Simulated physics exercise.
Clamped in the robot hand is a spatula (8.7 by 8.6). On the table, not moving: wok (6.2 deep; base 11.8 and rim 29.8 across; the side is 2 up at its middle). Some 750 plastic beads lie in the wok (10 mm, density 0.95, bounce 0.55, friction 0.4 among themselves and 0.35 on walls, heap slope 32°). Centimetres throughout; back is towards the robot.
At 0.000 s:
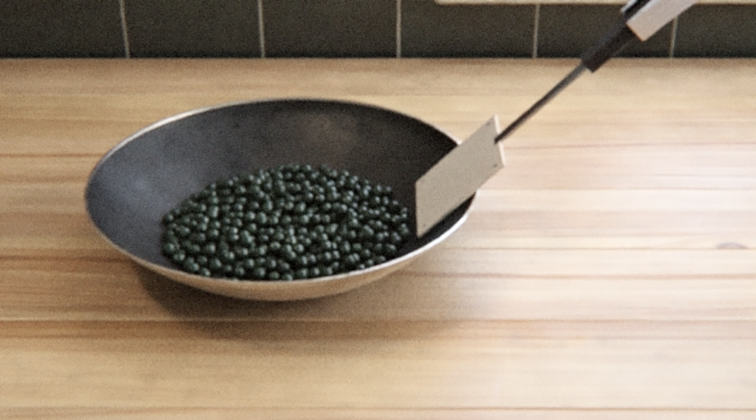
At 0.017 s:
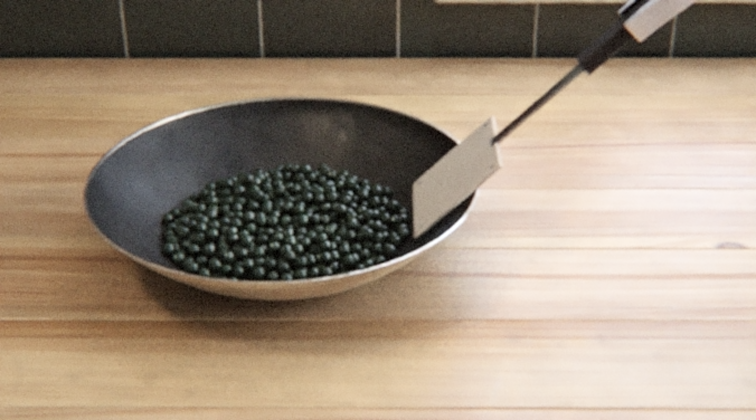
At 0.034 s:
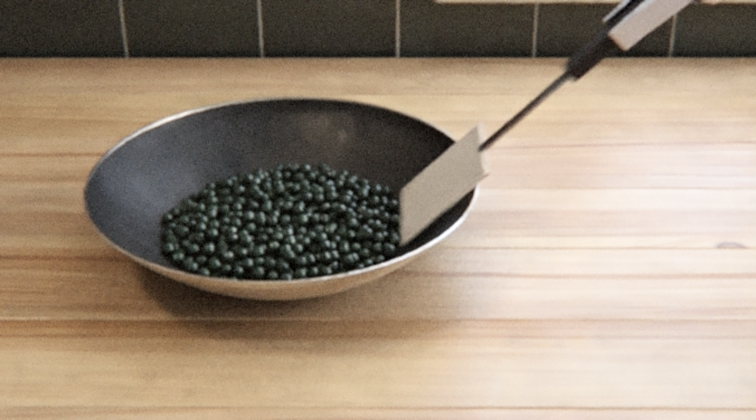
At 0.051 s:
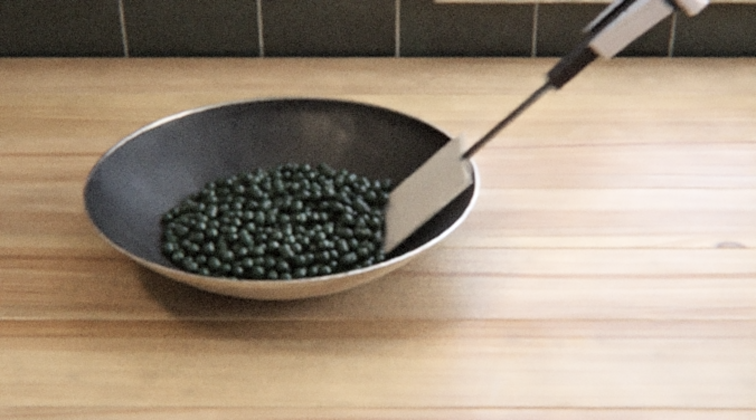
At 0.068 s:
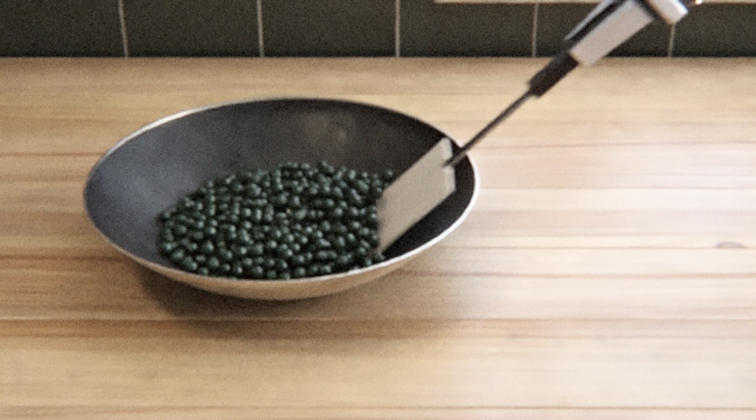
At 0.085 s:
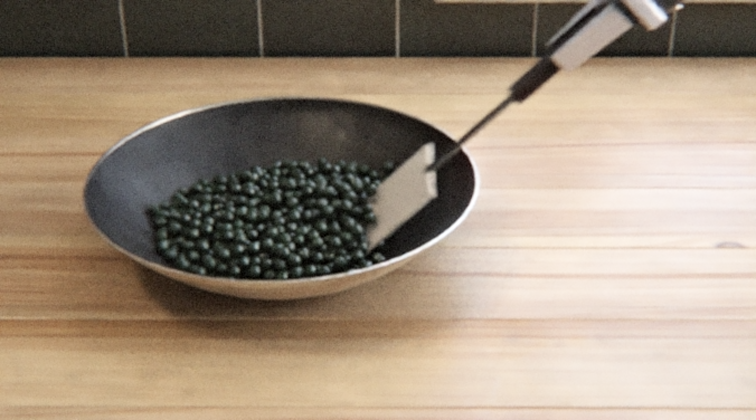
On a wooden counter, a spatula slid down and left inside the right side of a dark wok, pressing into a heap of dark green beads and nudging them slightly leftward.
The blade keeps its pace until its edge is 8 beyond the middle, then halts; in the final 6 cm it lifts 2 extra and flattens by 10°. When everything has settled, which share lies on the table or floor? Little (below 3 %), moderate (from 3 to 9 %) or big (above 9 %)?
Share on the table or floor: Moderate (from 3 to 9 %).
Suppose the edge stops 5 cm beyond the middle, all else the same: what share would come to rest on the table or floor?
In that case some 0 per cent.
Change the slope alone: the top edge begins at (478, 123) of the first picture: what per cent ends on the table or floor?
Some 10 per cent.
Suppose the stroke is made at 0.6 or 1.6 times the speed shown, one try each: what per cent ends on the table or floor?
About 0 and 25 per cent.
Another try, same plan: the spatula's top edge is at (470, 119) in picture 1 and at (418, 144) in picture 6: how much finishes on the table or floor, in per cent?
About 0 per cent.
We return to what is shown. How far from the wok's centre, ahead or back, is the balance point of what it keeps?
Some 4.5 cm ahead.
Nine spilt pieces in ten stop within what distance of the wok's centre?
Roughly 30 cm.
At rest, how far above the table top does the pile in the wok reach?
Some 7.0 cm.
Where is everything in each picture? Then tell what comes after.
The spatula top edge at (500, 139), sloping 45°; upper third of the load around (290, 219), from x 170 to 405, top at y 170; 754 in the wok, in the first frame.
The spatula top edge at (497, 140), sloping 45°; upper third of the load around (290, 218), from x 170 to 405, top at y 170, in the second frame.
The spatula top edge at (484, 147), sloping 45°; upper third of the load around (290, 218), from x 165 to 405, top at y 170, in the third frame.
The spatula top edge at (466, 156), sloping 45°; upper third of the load around (294, 217), from x 165 to 395, top at y 170, in the fourth frame.
The spatula top edge at (449, 164), sloping 45°; upper third of the load around (293, 215), from x 165 to 395, top at y 165, in the fifth frame.
The spatula top edge at (431, 169), sloping 45°; upper third of the load around (288, 214), from x 155 to 390, top at y 160; 754 in the wok, in the sixth frame.
After 0.15 s, sloping 45°, highest piece 6 above the table; 754 in the wok.
After 0.21 s, sloping 42°, highest piece 6 above the table; 754 in the wok.
After 0.44 s, sloping 35°, highest piece 8 above the table; 723 in the wok, 19 on the table or floor, 12 on the blade or in flight.
After 1.49 s, sloping 35°, highest piece 7 above the table; 719 in the wok, 35 on the table or floor.
In the end, 719 in the wok, 35 on the table or floor. That is 5 % on the table or floor.
